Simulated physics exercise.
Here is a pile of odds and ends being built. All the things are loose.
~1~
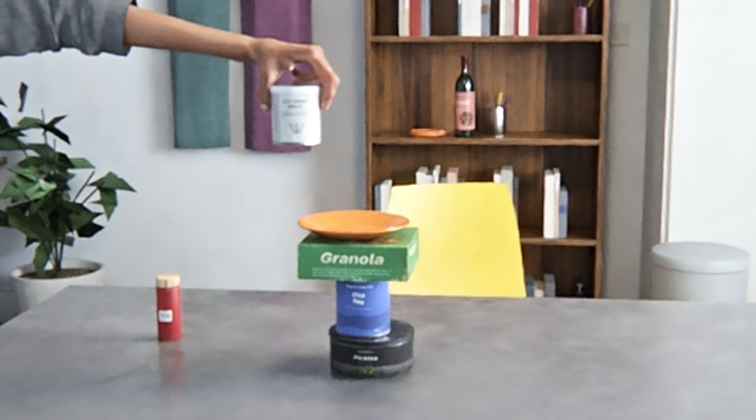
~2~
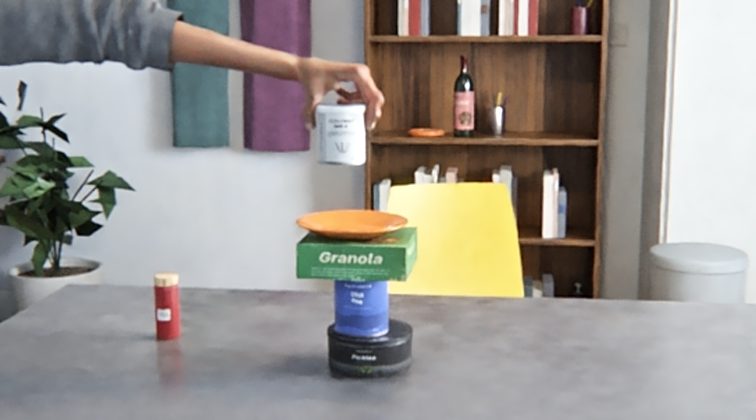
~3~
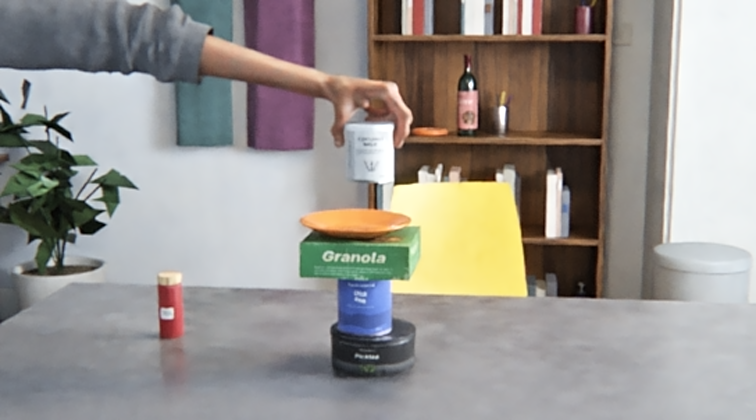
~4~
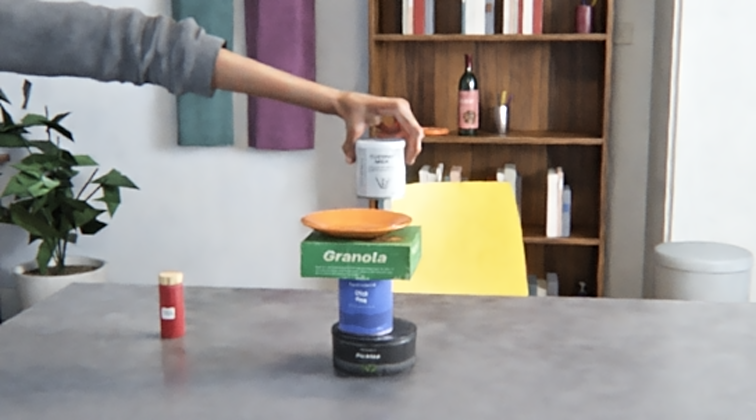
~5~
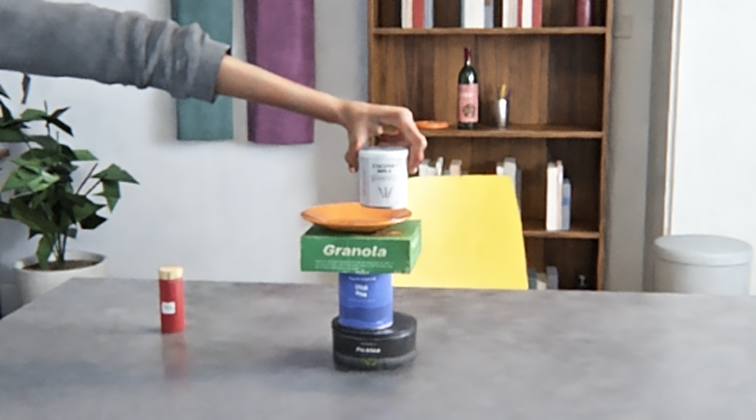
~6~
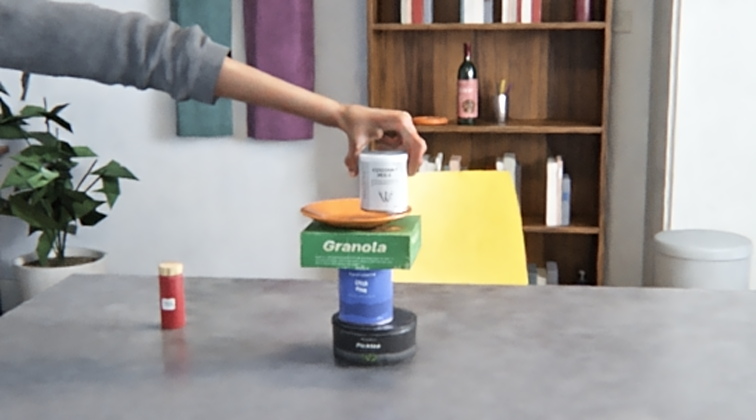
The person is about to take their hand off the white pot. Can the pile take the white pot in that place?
It holds.
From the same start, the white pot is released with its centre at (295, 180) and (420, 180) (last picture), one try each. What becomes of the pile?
First try: It loses its balance; second try: It loses its balance.
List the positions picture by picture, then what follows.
Still above its spot; white pot (296, 115); blue tin (363, 300), in the first frame.
Still above its spot; white pot (341, 134); red shaker (167, 306), in the second frame.
Still above its spot; white pot (369, 152); black tub (373, 346), in the third frame.
Still above its spot; white pot (381, 169); orange plate (357, 225), in the fourth frame.
Still above its spot; white pot (384, 177); green packet (363, 245), in the fifth frame.
Set down, still held; white pot (383, 182); blue tin (366, 288), in the sixth frame.
Then, 0.40 s after the last picture, nothing has stirred.
Then, 1.20 s after the last picture, things are still on the move.
Then, 1.90 s after the last picture, nothing has stirred.
Then, 2.70 s after the last picture, white pot resting near (385, 182).
At rest, all 6 in place. Seen from the same camera at the end, white pot near (385, 182). The pile keeps its balance.
